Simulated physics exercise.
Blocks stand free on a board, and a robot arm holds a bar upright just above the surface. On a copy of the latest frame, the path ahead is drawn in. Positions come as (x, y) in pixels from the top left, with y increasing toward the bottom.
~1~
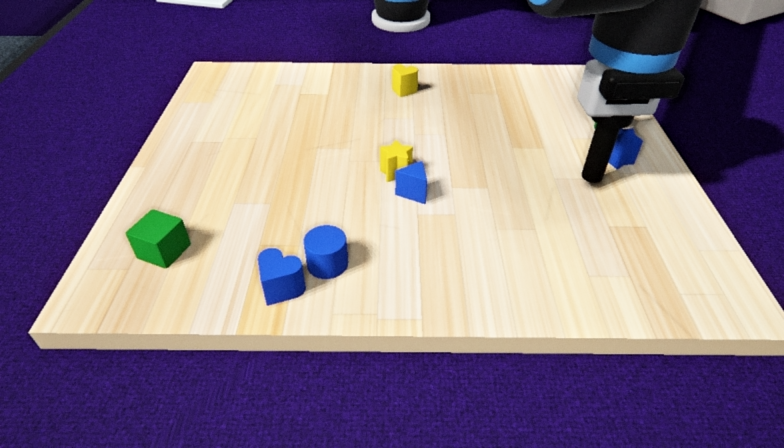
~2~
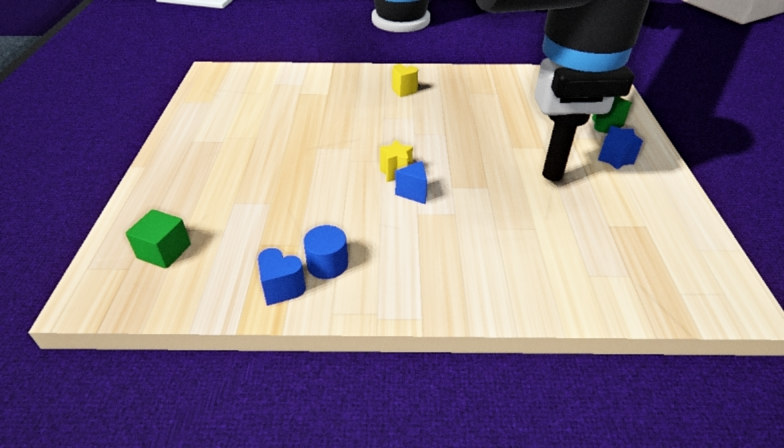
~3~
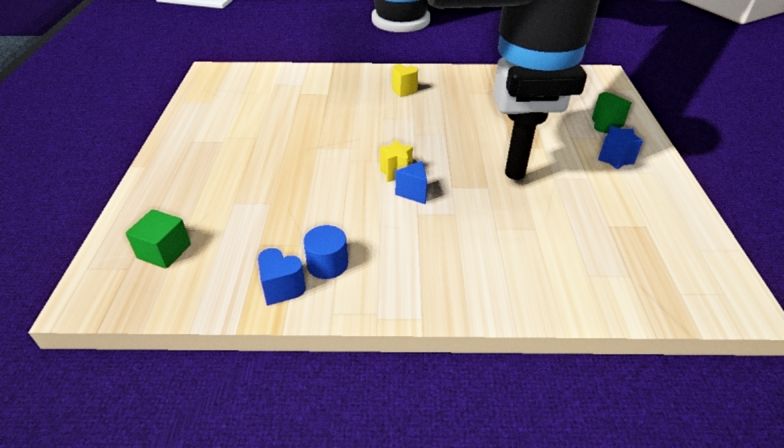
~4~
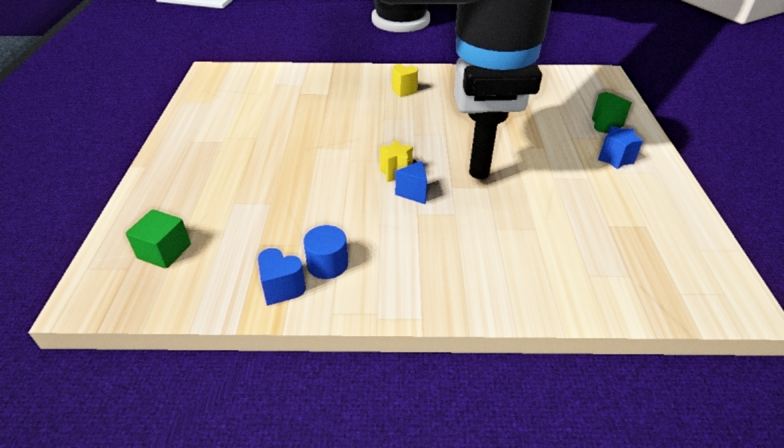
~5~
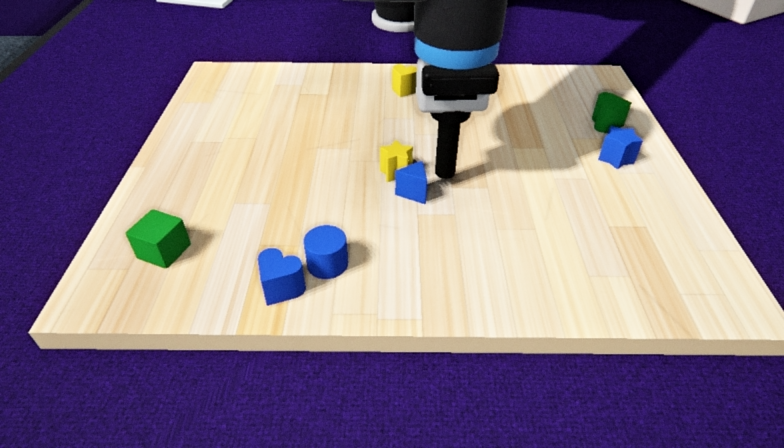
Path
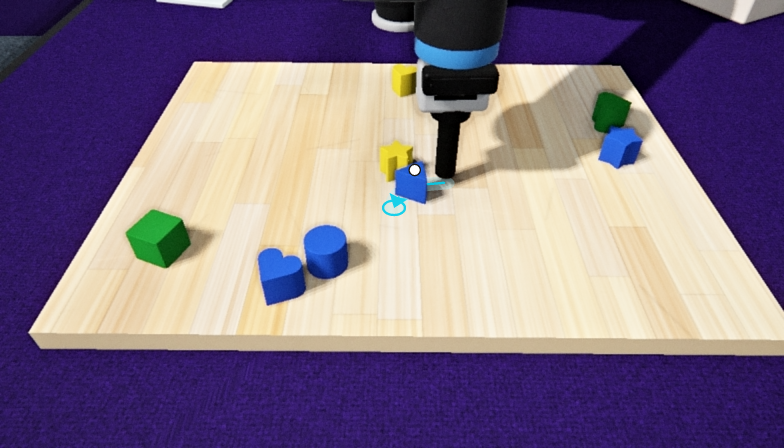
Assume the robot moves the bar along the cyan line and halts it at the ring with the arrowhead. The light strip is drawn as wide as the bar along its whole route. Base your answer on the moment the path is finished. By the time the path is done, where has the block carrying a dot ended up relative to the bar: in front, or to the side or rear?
The bar still pushes it.
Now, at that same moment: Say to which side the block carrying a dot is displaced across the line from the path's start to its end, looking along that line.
Facing the way the path runs, start to end, you'll find the block carrying a dot has shifted left.
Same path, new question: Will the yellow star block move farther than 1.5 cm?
I believe not.
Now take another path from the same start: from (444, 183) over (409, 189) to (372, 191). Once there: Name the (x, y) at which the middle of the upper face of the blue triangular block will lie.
At pixel (392, 179).
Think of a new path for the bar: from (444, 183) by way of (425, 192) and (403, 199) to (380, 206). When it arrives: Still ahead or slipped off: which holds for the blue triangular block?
I think it holds its spot in front.
The drawn path runs from (444, 183) through (421, 185) and (402, 193) to (394, 208); the dot is on the blue triangular block.
On the path given first. Halfway along, bar at (410, 178); blue triangular block at (404, 176), turned 55° anticlockwise.
At the end, bar at (394, 198); yellow star block not moved; blue triangular block at (392, 197), turned 85° anticlockwise.
